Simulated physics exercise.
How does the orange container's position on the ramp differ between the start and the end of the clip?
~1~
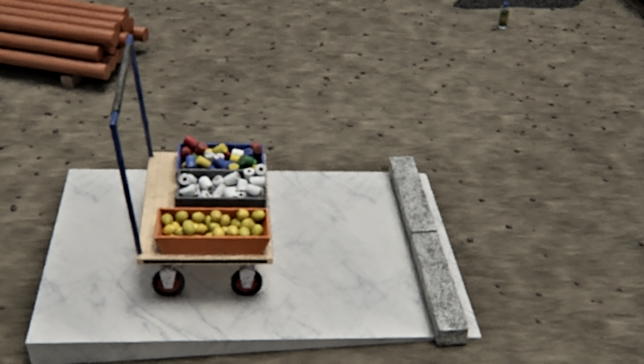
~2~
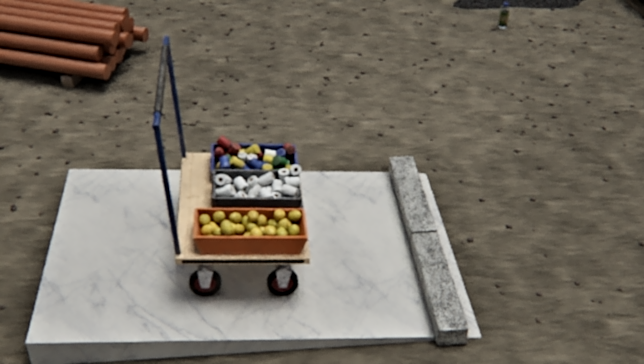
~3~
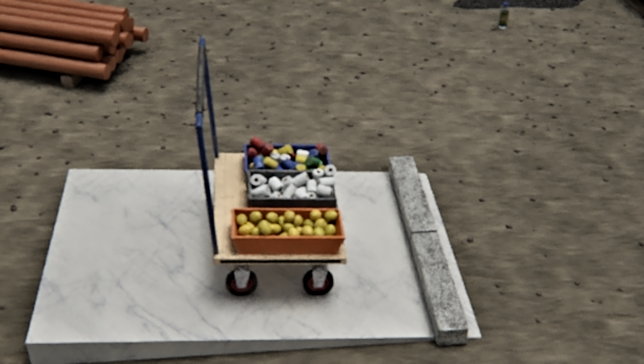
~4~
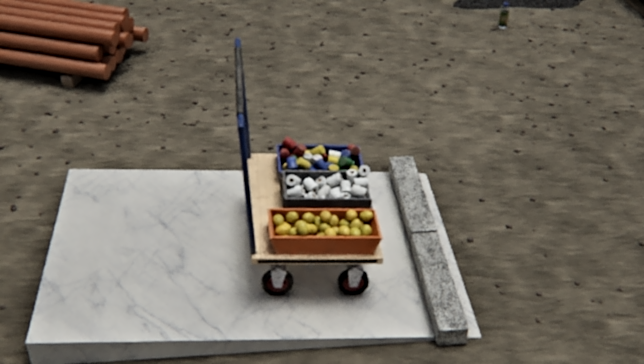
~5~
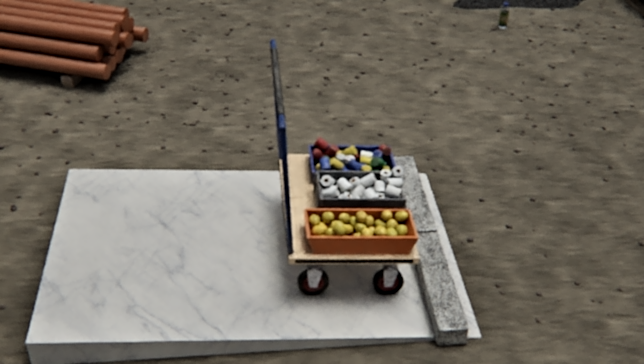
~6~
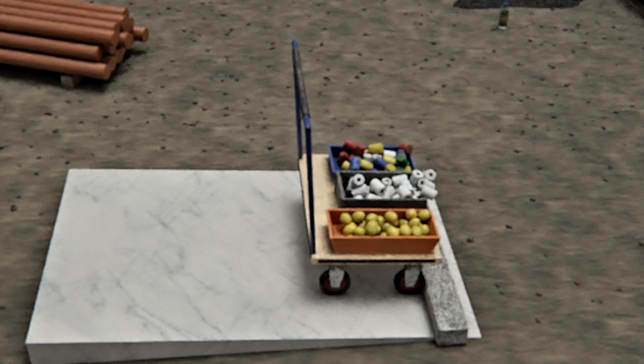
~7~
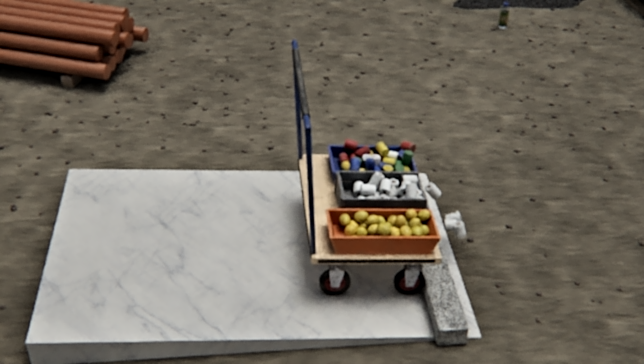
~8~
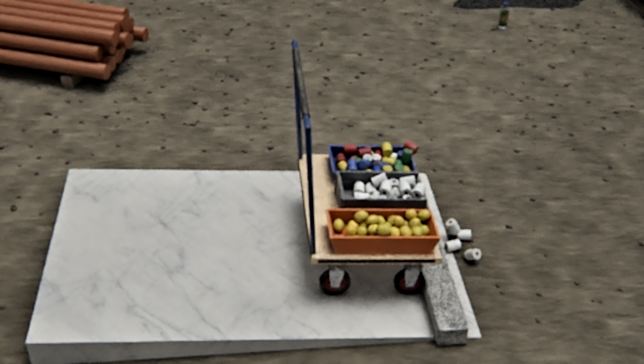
At the start the orange container is over the left part of the pale ramp, well away from the kerb. By the end it is farther right, close beside the kerb near the ramp's right edge.
